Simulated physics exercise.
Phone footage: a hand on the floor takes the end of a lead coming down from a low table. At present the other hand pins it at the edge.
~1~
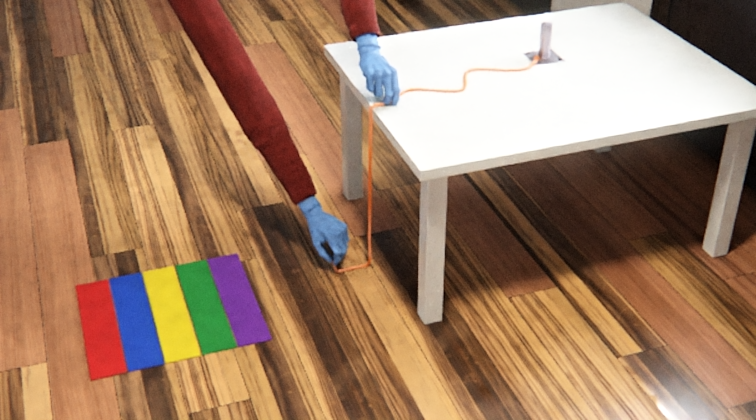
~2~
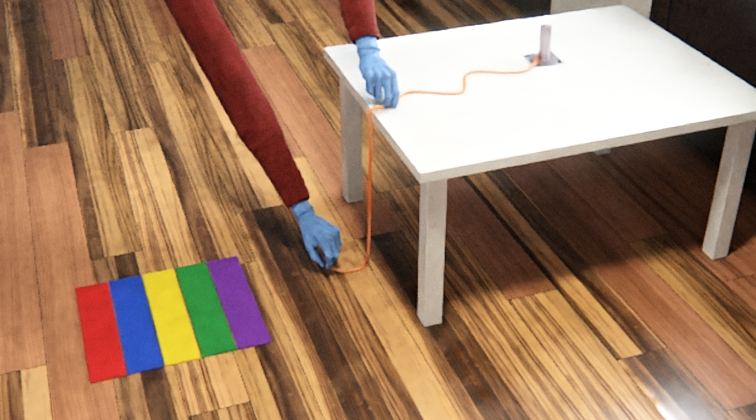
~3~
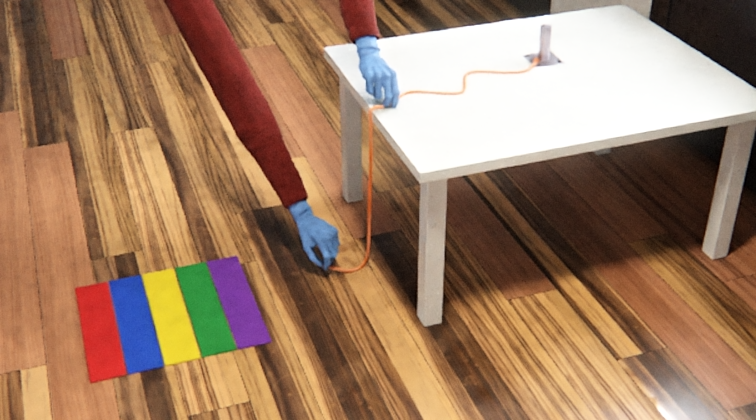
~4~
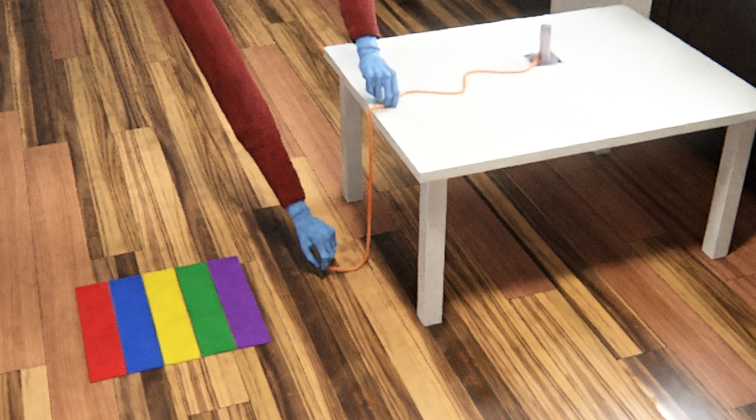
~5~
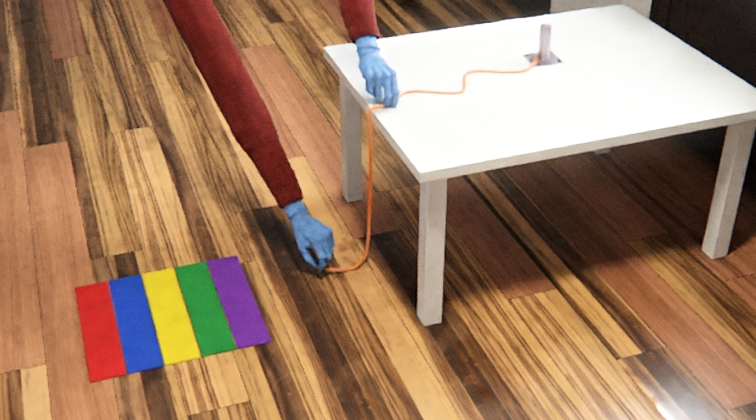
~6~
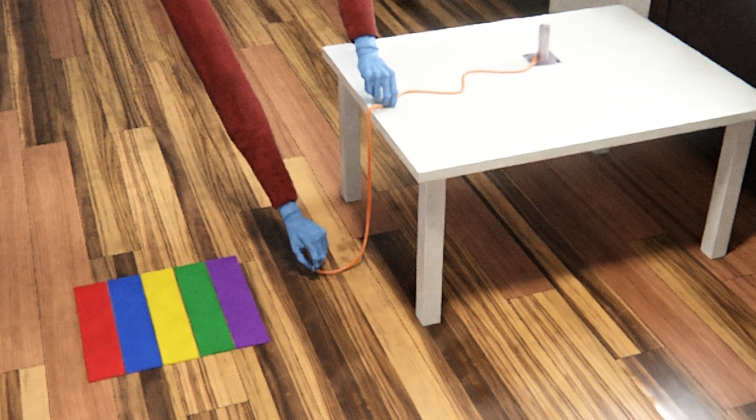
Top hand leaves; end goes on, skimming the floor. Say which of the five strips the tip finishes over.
Yellow.
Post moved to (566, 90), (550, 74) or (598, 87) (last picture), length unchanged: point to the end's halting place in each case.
(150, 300), (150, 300) and (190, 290).
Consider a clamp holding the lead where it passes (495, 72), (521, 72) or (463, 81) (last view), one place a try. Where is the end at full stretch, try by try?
(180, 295), (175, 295) and (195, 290).
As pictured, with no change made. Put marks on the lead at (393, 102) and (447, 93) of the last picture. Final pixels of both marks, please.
End points: Roughly (356, 117); roughly (413, 93).
Early on, end near (243, 282); over purple.
Midway, end near (196, 291); over green.
At the end of the slack, end near (167, 297); over yellow. Over yellow.
